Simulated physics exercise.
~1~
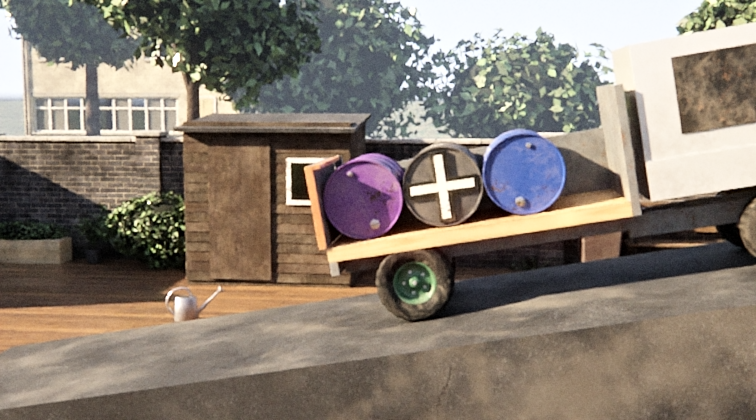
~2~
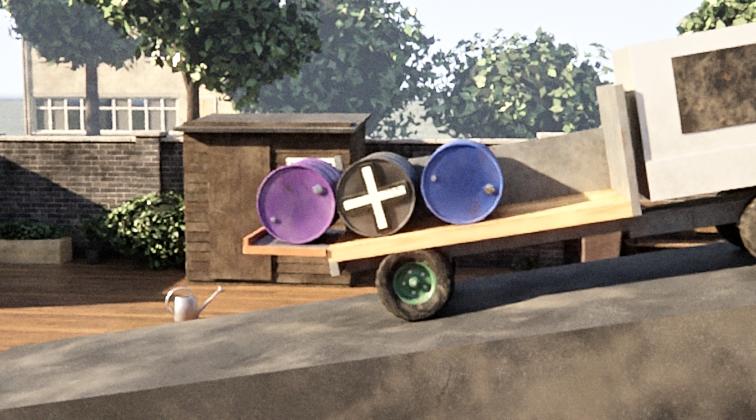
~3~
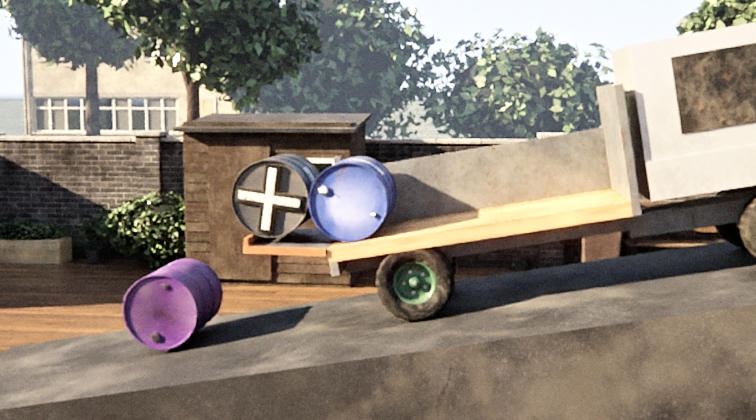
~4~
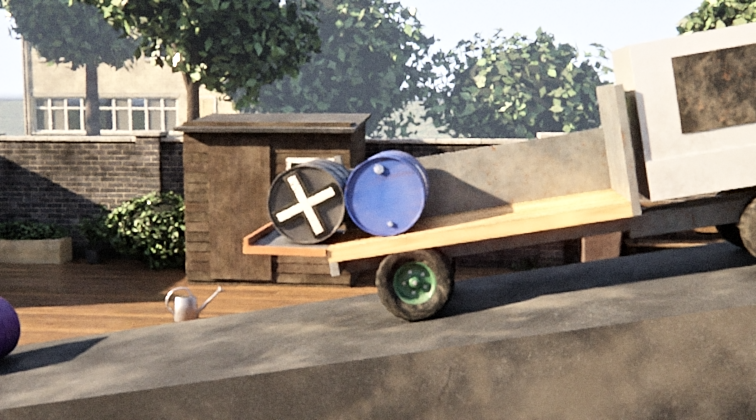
A pick-up's tailgate drops, the purple drum rolls out left, and two drums stay aboard.
